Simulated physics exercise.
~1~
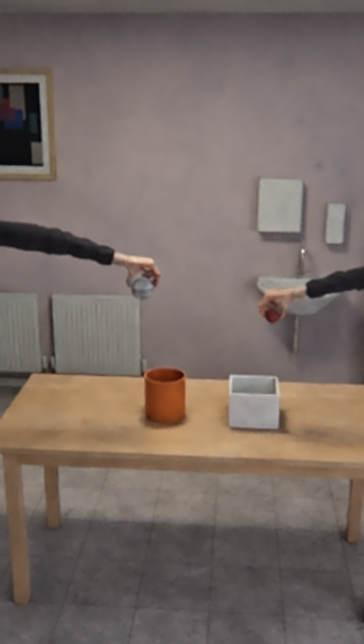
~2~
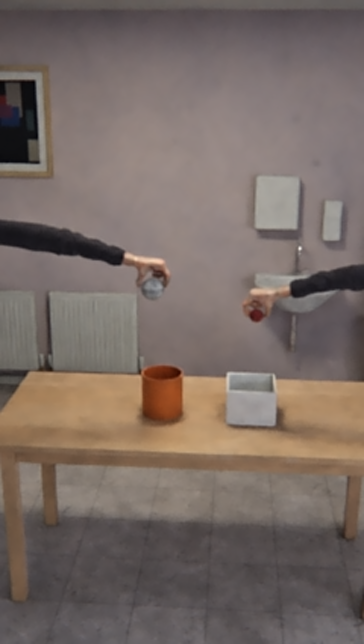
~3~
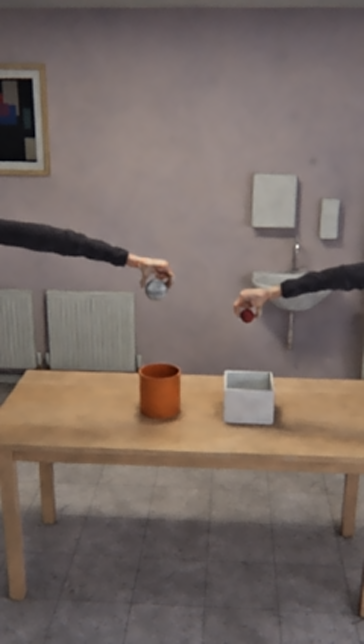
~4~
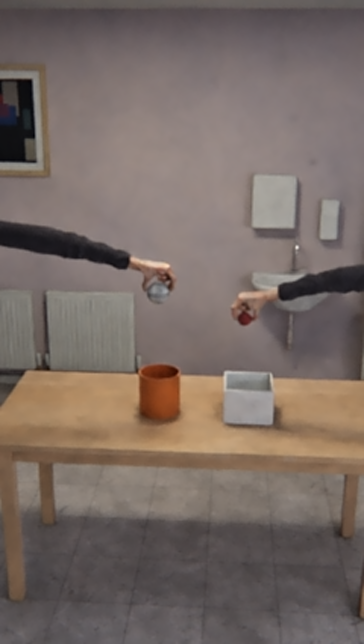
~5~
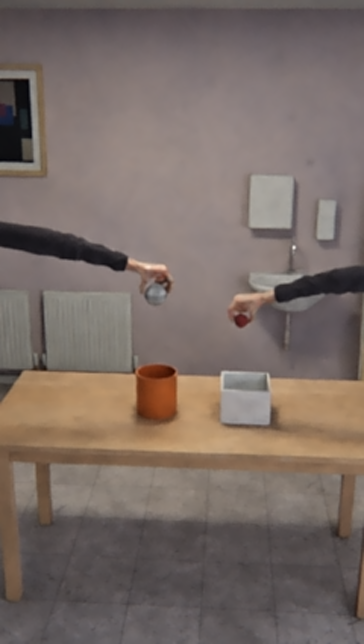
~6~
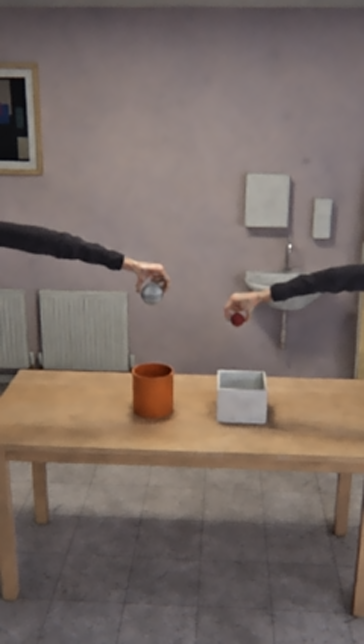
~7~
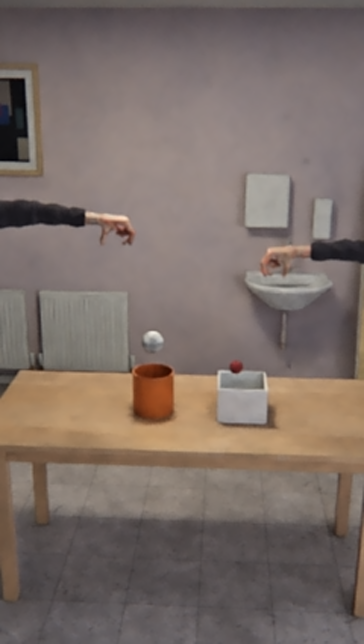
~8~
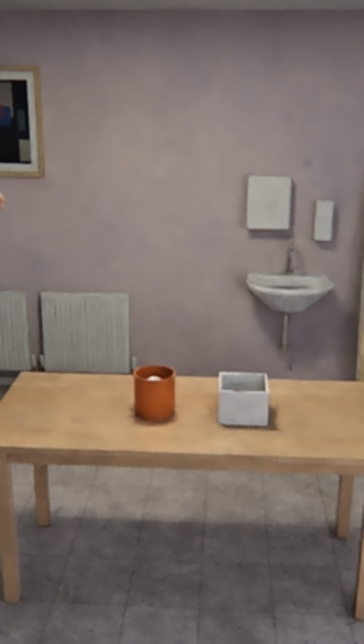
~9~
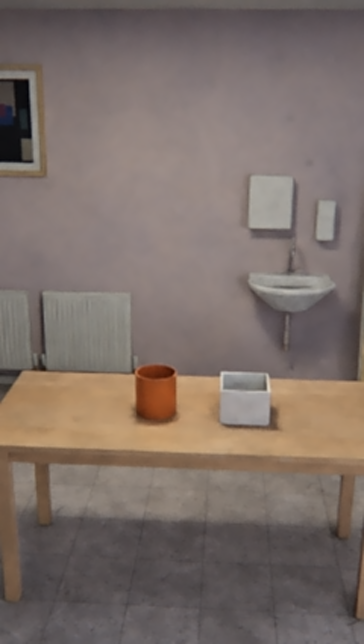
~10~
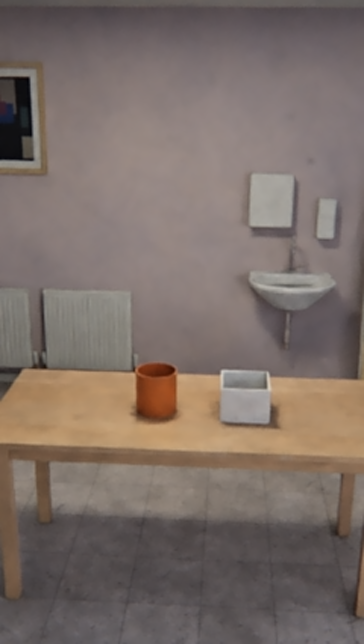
A white ball and a small red tomato are held in the air by two hands, one reaching in from each side, above a wooden table. Below them stand a round orange bucket on the left and a square pale basket on the right. The ball shifts slightly right and the tomato slightly left, until each hovers roughly over a container. Then both hands let go and draw back as the ball and tomato drop. The ball falls into the bucket and the tomato goes into the basket. The arms leave, and the two containers stand still on the table.
